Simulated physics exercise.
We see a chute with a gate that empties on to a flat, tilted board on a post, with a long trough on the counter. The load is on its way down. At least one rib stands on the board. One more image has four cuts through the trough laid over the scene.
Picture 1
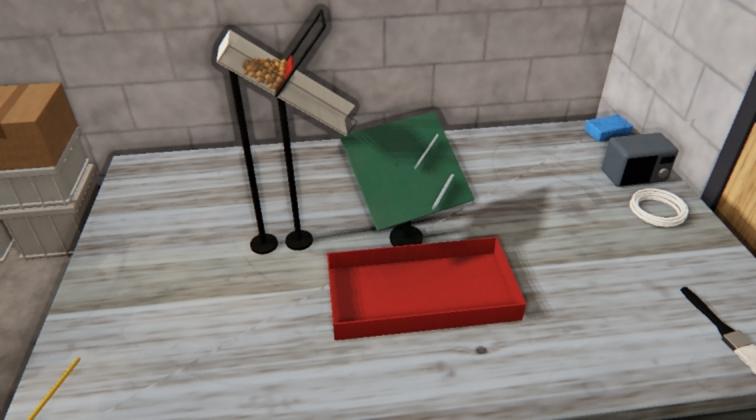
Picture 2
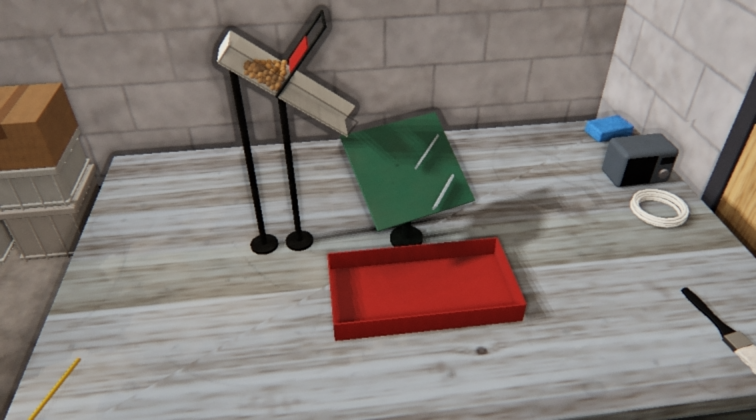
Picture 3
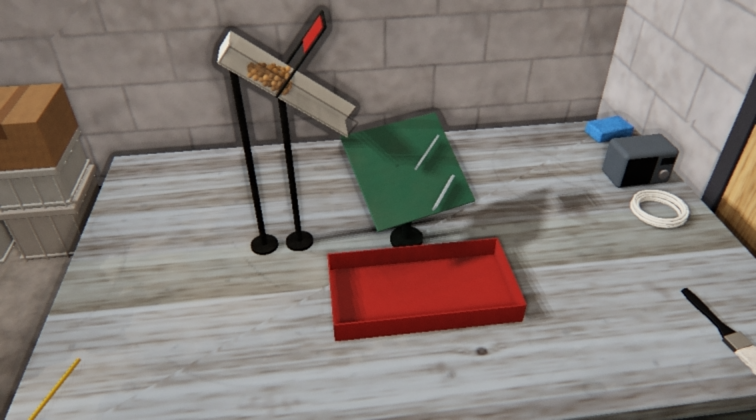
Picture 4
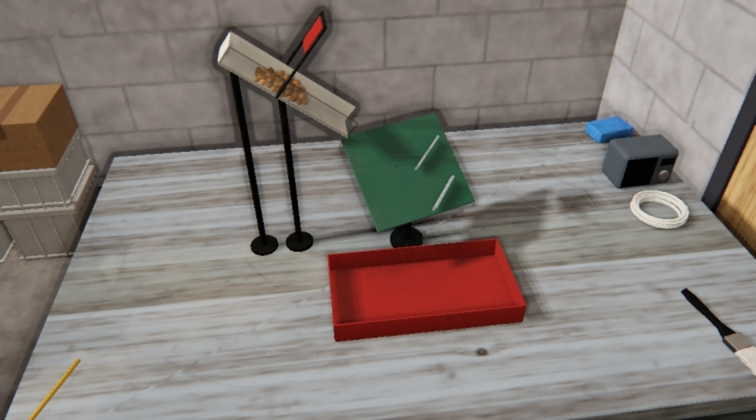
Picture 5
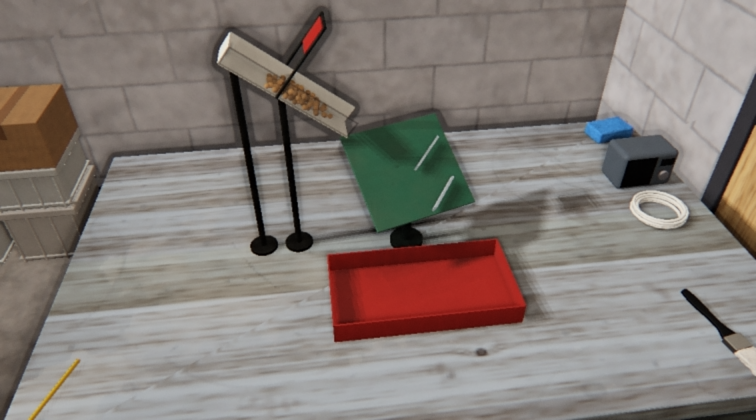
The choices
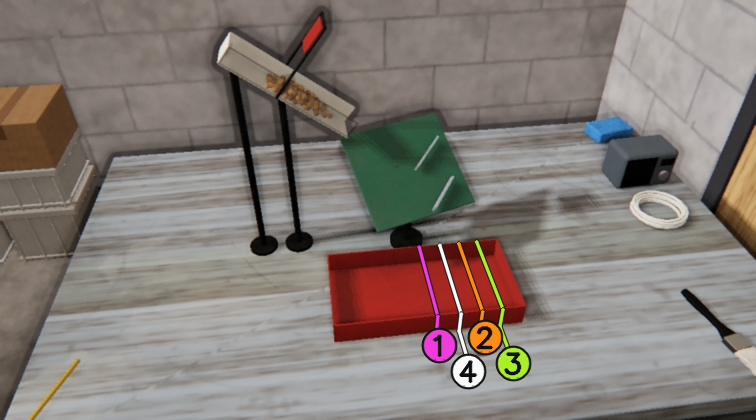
Grey chute on black posts with its red gate sliding up and small round wooden beads sliding down the slope, above a green board.
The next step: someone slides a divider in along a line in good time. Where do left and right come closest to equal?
Take 1.
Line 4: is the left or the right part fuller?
Left.
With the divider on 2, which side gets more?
The left side.
On the marked copy, line 1 crosses the front rim at (437, 315); line 2 crosses the front rim at (482, 310); line 3 crosses the front rim at (502, 308); line 4 crosses the front rim at (460, 312).
If 1 is chosen, of what is caught, about half on the left of the divider, about half on the right.
If 2 is chosen, of what is caught, nearly all on the left of the divider, a small part on the right.
If 3 is chosen, of what is caught, nearly all on the left of the divider, a stray few on the right.
If 4 is chosen, of what is caught, nearly all on the left of the divider, a small part on the right.
